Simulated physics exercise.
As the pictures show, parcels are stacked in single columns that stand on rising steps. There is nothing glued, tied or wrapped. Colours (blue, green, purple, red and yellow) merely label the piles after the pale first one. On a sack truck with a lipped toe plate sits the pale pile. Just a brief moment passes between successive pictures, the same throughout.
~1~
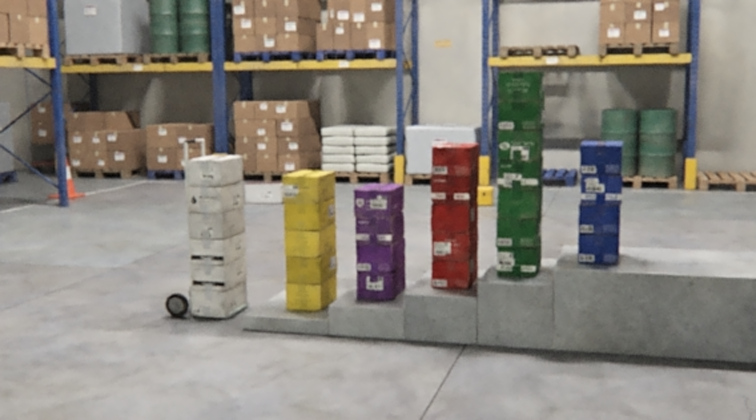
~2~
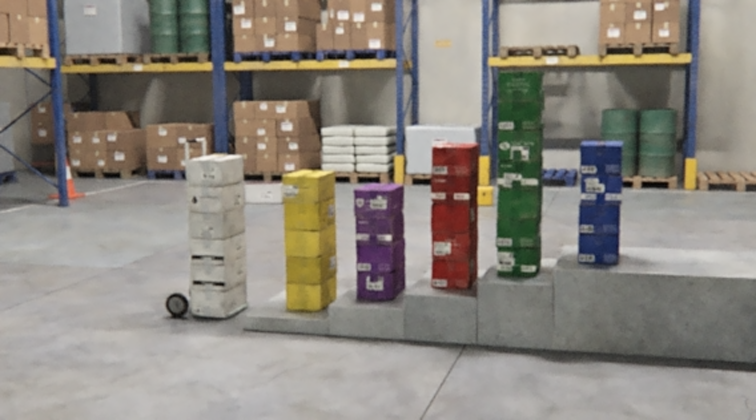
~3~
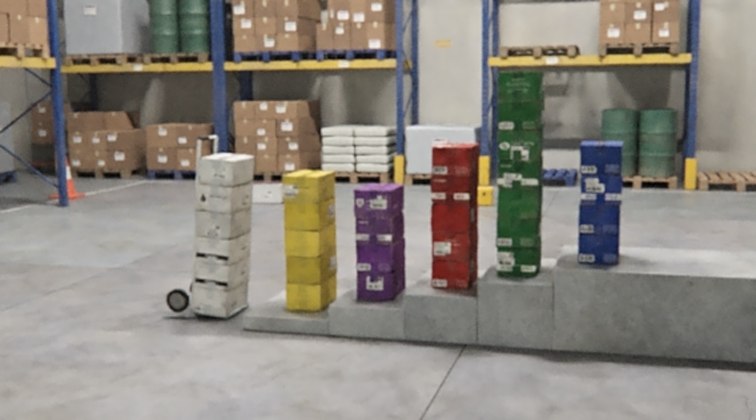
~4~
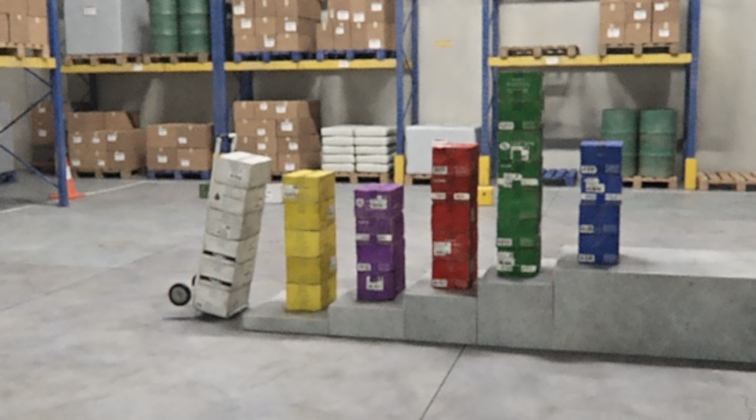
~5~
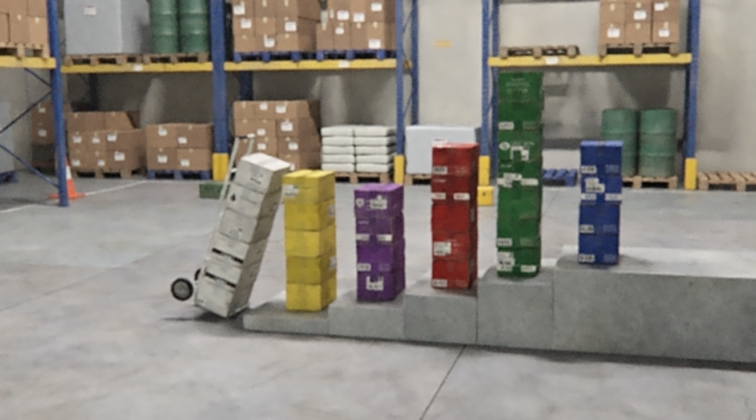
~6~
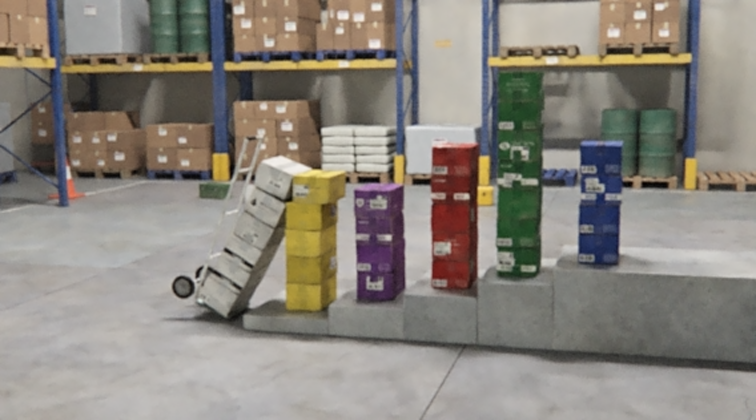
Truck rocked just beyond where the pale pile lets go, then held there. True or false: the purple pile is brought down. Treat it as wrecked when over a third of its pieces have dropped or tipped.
False, it stays standing.
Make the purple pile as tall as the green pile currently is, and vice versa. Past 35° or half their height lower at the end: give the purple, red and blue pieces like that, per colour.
The counts are purple 7, red 4, blue 4.
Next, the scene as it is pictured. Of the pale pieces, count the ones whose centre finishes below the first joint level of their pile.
The number is 1.
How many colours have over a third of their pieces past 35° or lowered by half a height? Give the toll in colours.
It adds up to 0.
Shortly afterwards, 0 of the pale pile down; none of the 4 purple parcels down (0 of 25 in all colours); top purple parcel unmoved; top yellow parcel tilted a little.
Next, 6 of the pale pile down; none of the 4 purple parcels down (0 of 25 in all colours); top purple parcel a little from its place; top yellow parcel tilted a little.
Some moments later, 6 of the pale pile down; none of the 4 purple parcels down (0 of 25 in all colours); top purple parcel tilted a little; top yellow parcel tilted clearly.
Afterwards, 6 of the pale pile down; none of the 4 purple parcels down (0 of 25 in all colours); top purple parcel tilted clearly; top yellow parcel tilted a little.
In the end, 6 of the pale pile down; none of the 4 purple parcels down (0 of 25 in all colours); top purple parcel tilted clearly; top yellow parcel tilted barely. From the last view, middles, top purple parcel near (420, 201), top yellow parcel near (382, 193).
